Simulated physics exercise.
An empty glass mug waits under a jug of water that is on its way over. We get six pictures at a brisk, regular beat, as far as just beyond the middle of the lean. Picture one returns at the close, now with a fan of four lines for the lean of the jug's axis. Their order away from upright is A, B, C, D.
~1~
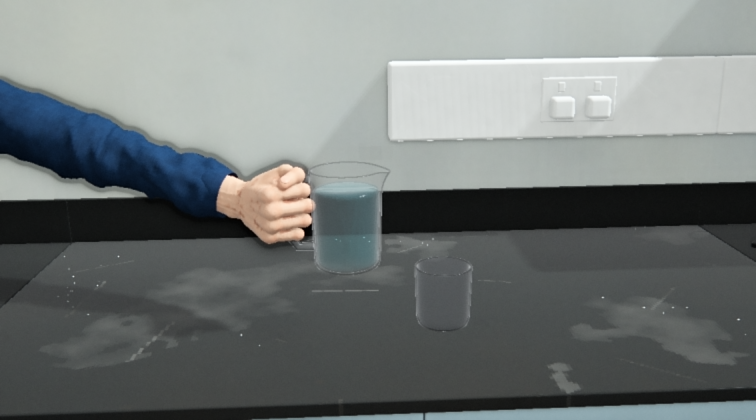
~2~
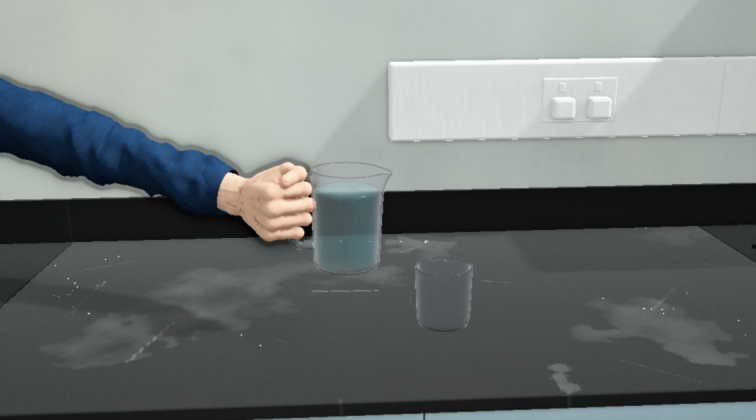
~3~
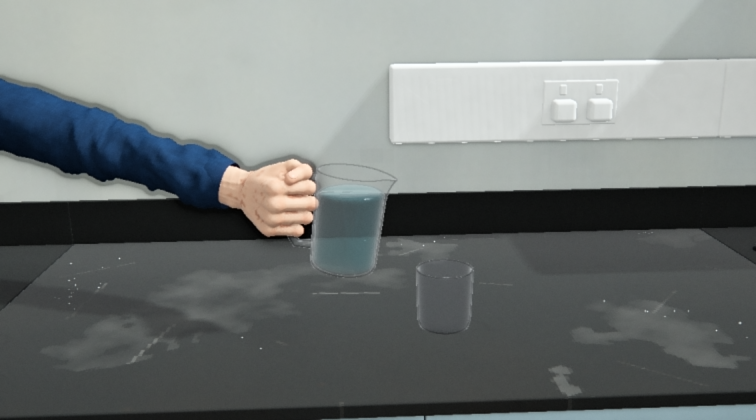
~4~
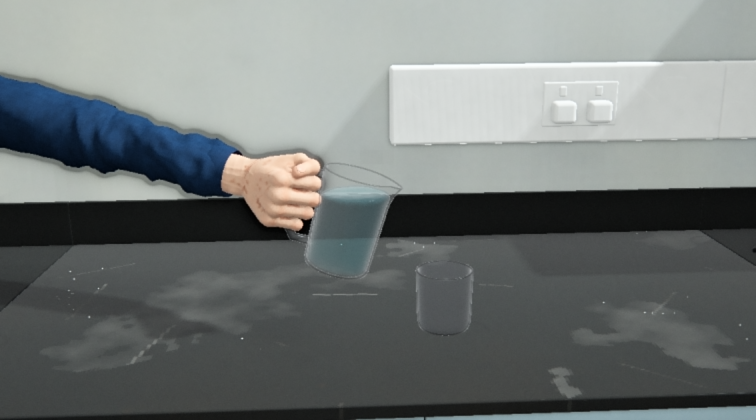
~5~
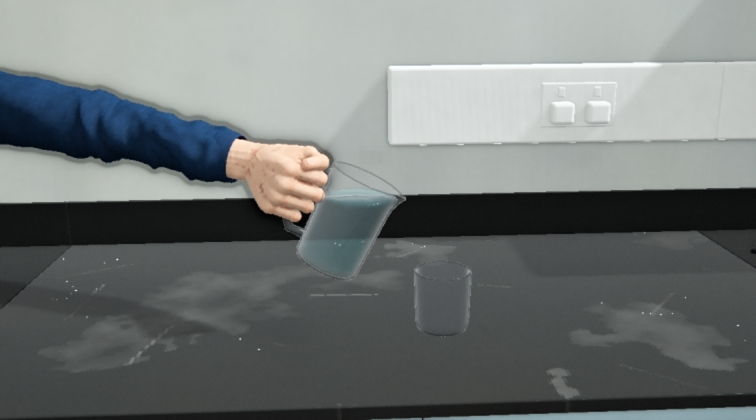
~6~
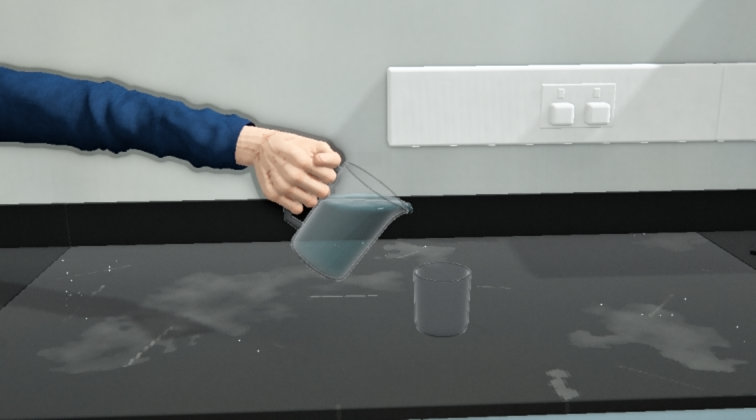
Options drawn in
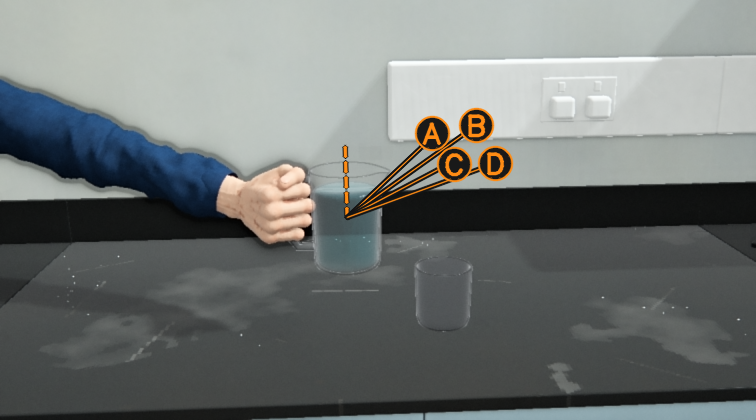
In the video, a hand in a blue sleeve holds a clear jug of bluish water upright beside an empty glass on a dark, marked worktop, then steadily tips it to the right until water reaches the lip.
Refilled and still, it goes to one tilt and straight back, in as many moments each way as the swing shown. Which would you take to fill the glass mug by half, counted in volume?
The best mark is B.
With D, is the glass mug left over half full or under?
Over.
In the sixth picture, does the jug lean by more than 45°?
No.
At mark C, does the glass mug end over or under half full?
Over half.
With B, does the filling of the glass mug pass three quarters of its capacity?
No, it does not.
On the marked copy, A at (421, 147); B at (462, 135); C at (437, 169); D at (479, 169).
For mark A, the glass mug ends with about 29 % of what it can hold.
For mark B, the glass mug ends with about 47 % of what it can hold.
For mark C, the glass mug ends with about 71 % of what it can hold.
For mark D, the glass mug ends with about 95 % of what it can hold; 4 % of the water is spilt.
